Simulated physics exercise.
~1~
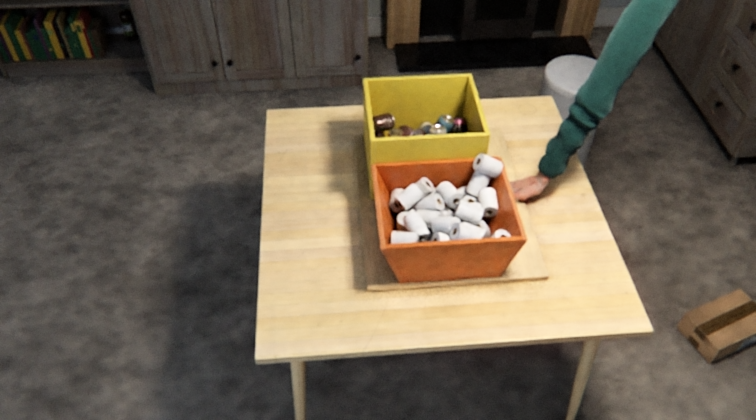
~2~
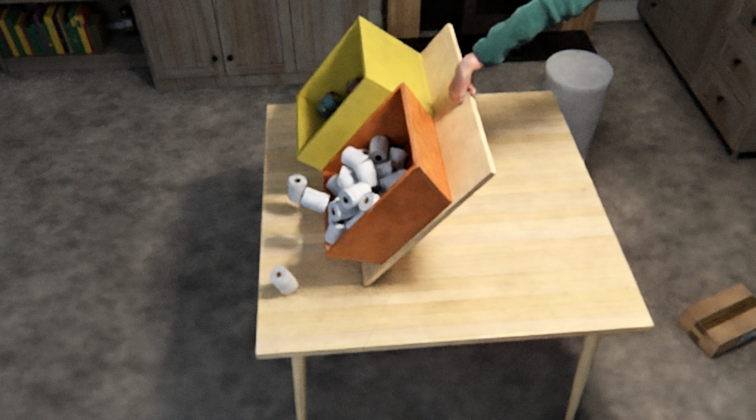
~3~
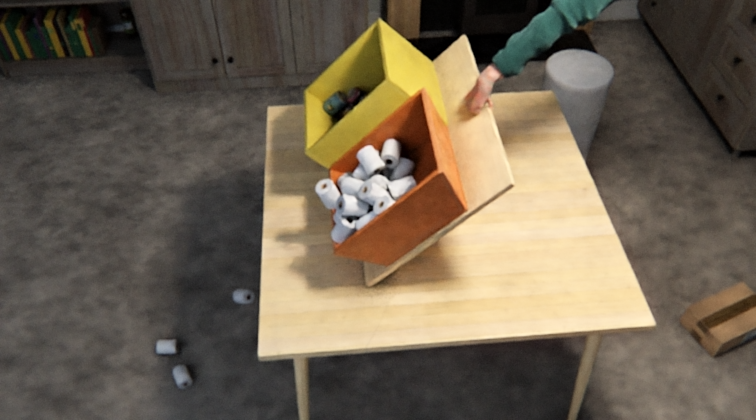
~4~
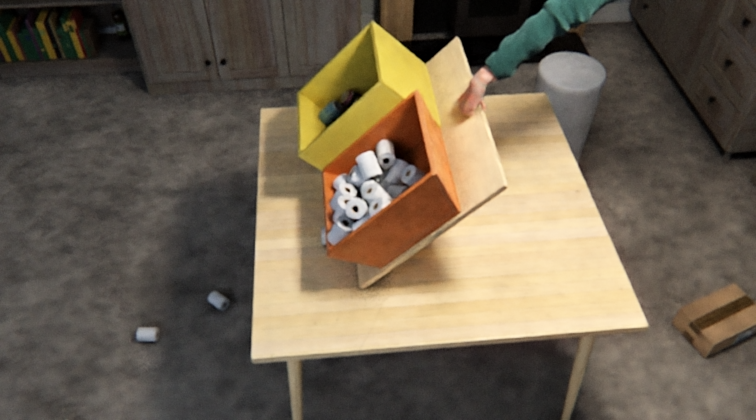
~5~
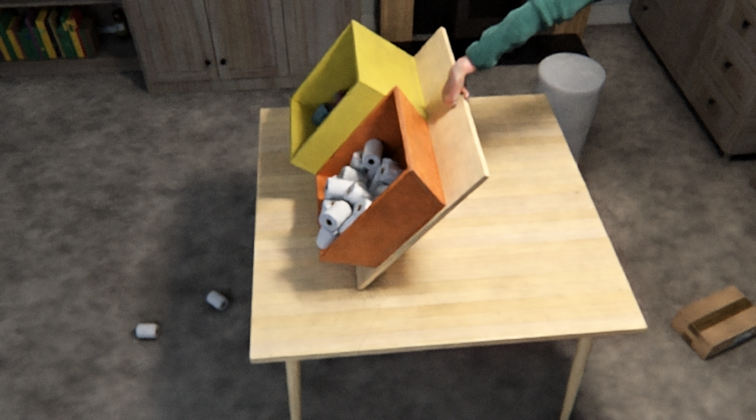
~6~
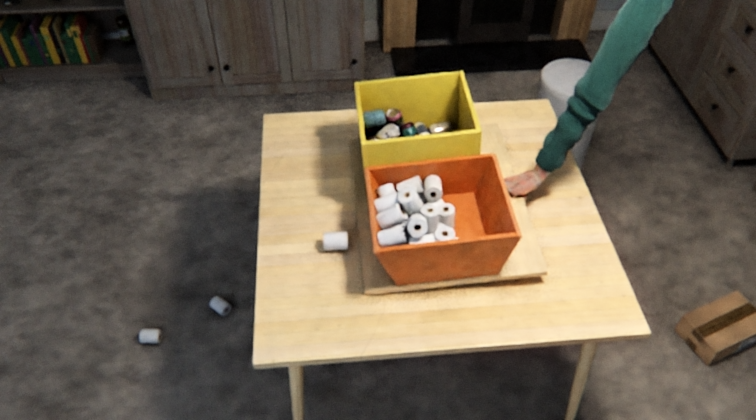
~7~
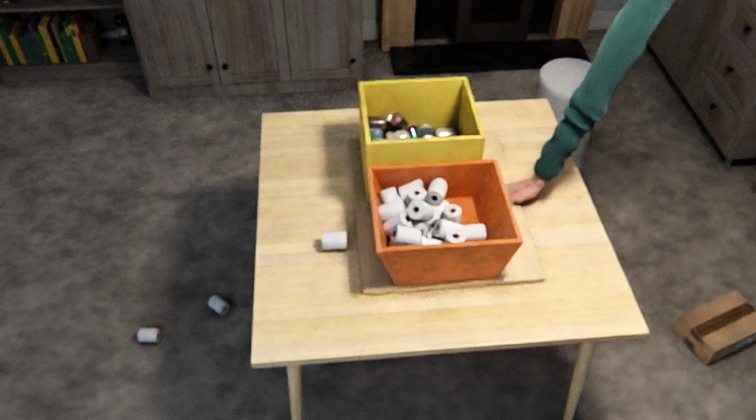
Orange tote of white paper rolls and yellow tote tipping left on a board, spilling a few rolls, then lowered flat by hand.
